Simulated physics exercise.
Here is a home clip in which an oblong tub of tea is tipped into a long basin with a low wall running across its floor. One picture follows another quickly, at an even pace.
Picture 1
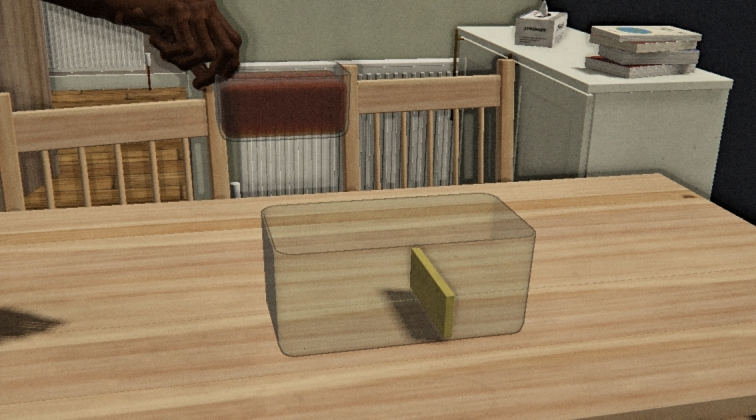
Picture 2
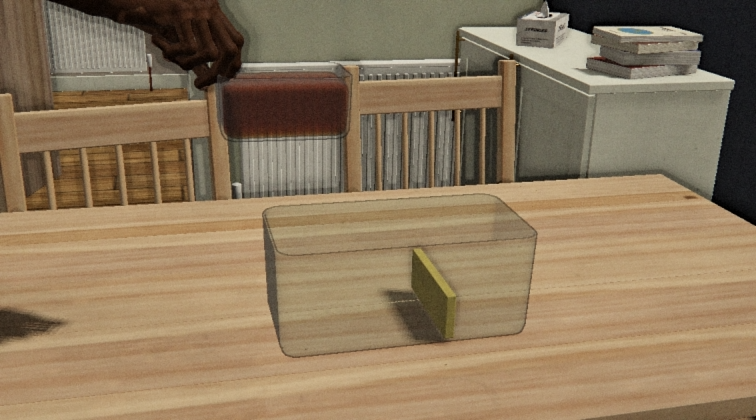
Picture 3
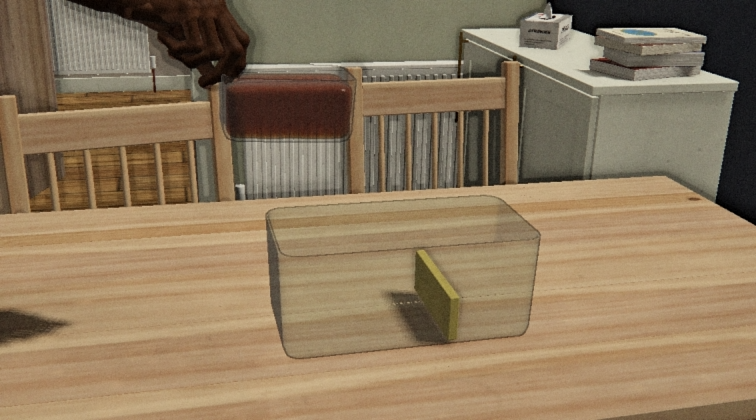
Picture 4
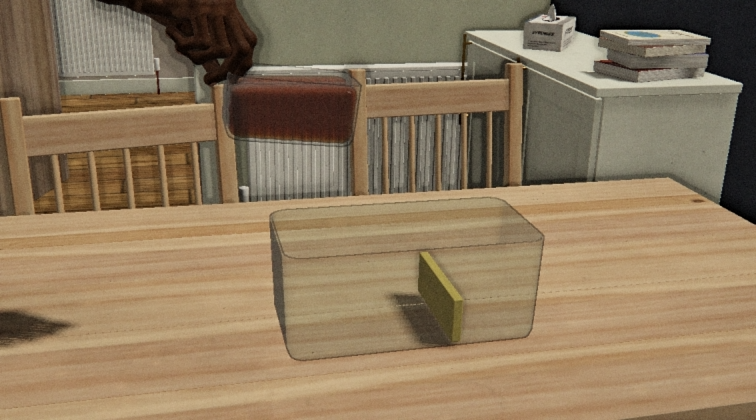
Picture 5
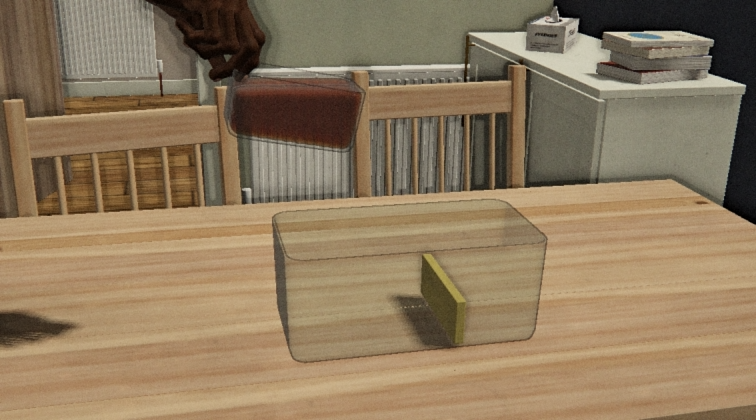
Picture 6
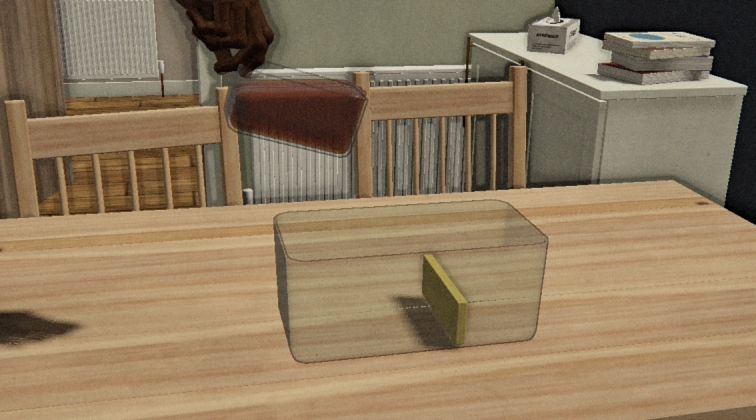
At a wooden table with chairs and a radiator behind, a dark hand holds a clear tub of reddish-brown liquid, level above and behind a long transparent basin with a low yellowish wall inside. The hand then gradually tilts the tub, its right end dipping slightly.
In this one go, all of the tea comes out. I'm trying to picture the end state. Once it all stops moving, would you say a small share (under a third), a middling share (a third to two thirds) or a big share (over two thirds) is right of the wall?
A small share, under a third.
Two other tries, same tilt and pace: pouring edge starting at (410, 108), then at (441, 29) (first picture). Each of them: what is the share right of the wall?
75 % and 80 %.
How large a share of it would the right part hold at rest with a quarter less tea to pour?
Result: Around 5 per cent.
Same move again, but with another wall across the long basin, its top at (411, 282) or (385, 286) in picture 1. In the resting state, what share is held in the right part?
You'd get roughly 50 per cent the first time and roughly 70 per cent the second.
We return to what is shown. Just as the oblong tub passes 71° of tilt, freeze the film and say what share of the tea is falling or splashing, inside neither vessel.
About 35 %.
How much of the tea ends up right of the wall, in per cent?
5 % or thereabouts.
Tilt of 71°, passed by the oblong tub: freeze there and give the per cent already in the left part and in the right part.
The left part gets 40 percent; the right part gets 0 percent.
A moment on, the oblong tub is tipped part way and 29 per cent is still to pour, 38 is left of the wall and 1 right of it.
Next, the oblong tub is tipped right over and 4 per cent is still to pour, 88 is left of the wall and 2 right of it.
Then the oblong tub is tipped right over and 0 per cent is still to pour, 96 is left of the wall and 3 right of it.
Later the oblong tub is tipped right over and 0 per cent is still to pour, 96 is left of the wall and 3 right of it.
At rest 96 per cent lies left of the wall, 3 right of it and 1 outside.
